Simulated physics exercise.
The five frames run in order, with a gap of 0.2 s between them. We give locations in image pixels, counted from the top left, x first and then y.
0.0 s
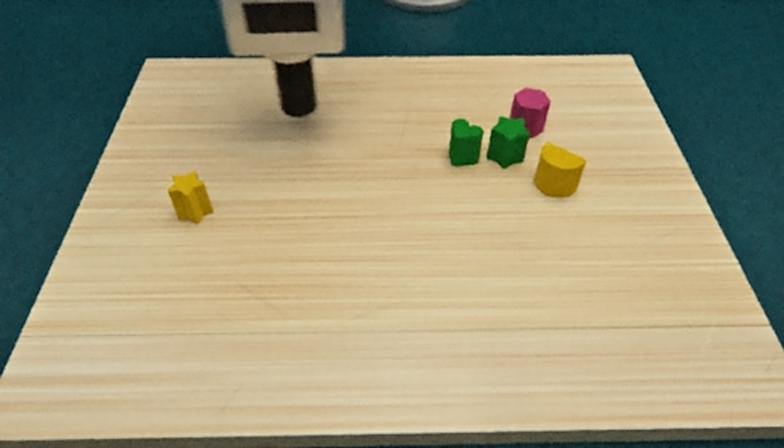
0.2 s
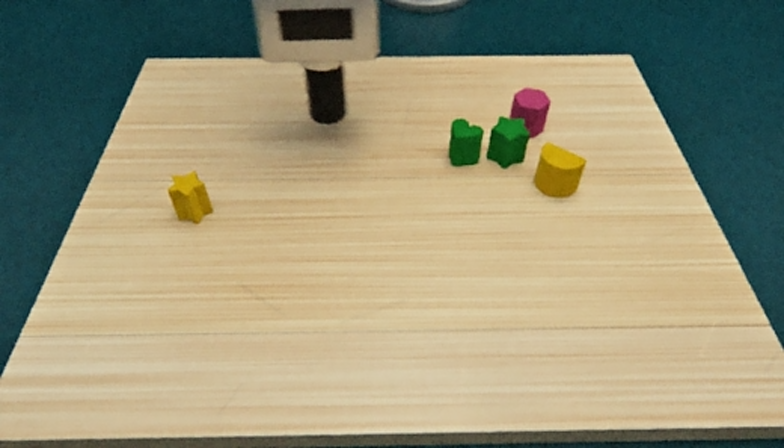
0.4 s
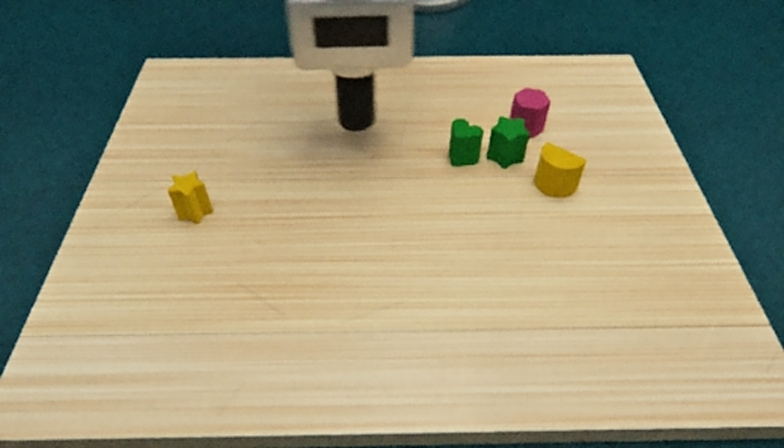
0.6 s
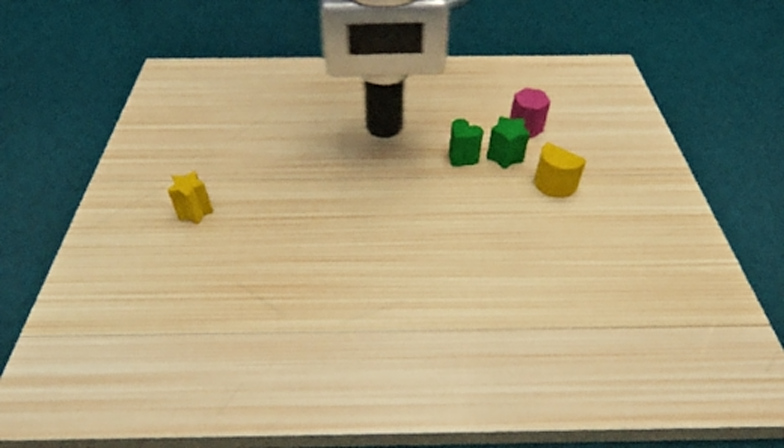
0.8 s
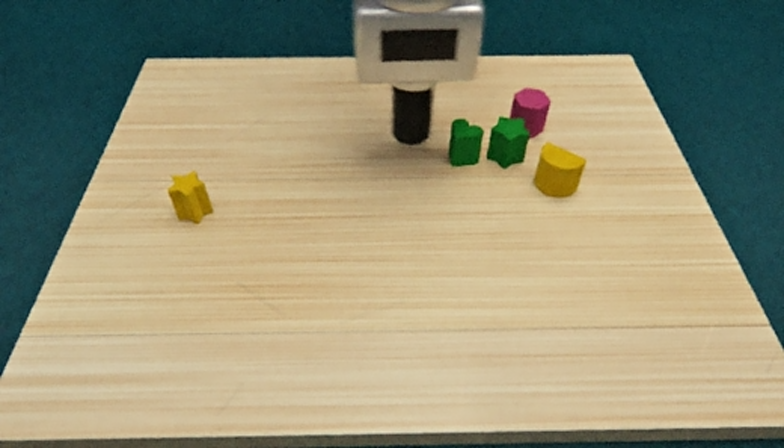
On a pale wooden board, a robot arm's dark rod moves steadily right and slightly nearer the viewer, toward a cluster of green, pink and yellow blocks; those blocks and a yellow star at left stay still.
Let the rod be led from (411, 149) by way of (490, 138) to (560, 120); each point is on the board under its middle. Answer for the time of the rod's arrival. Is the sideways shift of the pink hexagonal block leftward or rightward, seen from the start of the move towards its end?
It shifts to the left.
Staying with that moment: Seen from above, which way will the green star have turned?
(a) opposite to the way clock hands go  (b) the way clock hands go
I choose a.
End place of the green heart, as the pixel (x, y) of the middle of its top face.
Its top centre is at about (489, 131).
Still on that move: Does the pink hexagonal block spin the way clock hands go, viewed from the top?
Final answer: No.
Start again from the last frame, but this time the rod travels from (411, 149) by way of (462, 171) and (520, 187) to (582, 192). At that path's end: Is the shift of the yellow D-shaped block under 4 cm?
I believe not.
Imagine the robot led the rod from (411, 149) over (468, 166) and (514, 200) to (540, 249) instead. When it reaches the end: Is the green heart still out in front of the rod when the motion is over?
That would be a no.
What follows on the original path. One third of the way, rod (466, 127); green heart (486, 131), turned 70° clockwise; green star (516, 128), turned 15° anticlockwise.
Two thirds of the way, rod (519, 119); green heart (489, 131), turned 85° clockwise; green star (520, 130), turned 25° anticlockwise; pink hexagonal block (548, 92), turned 20° anticlockwise.
At the end, rod (564, 105); green heart (489, 131), turned 85° clockwise; green star (520, 130), turned 25° anticlockwise; pink hexagonal block (586, 75), turned 45° anticlockwise; yellow D-shaped block not moved.
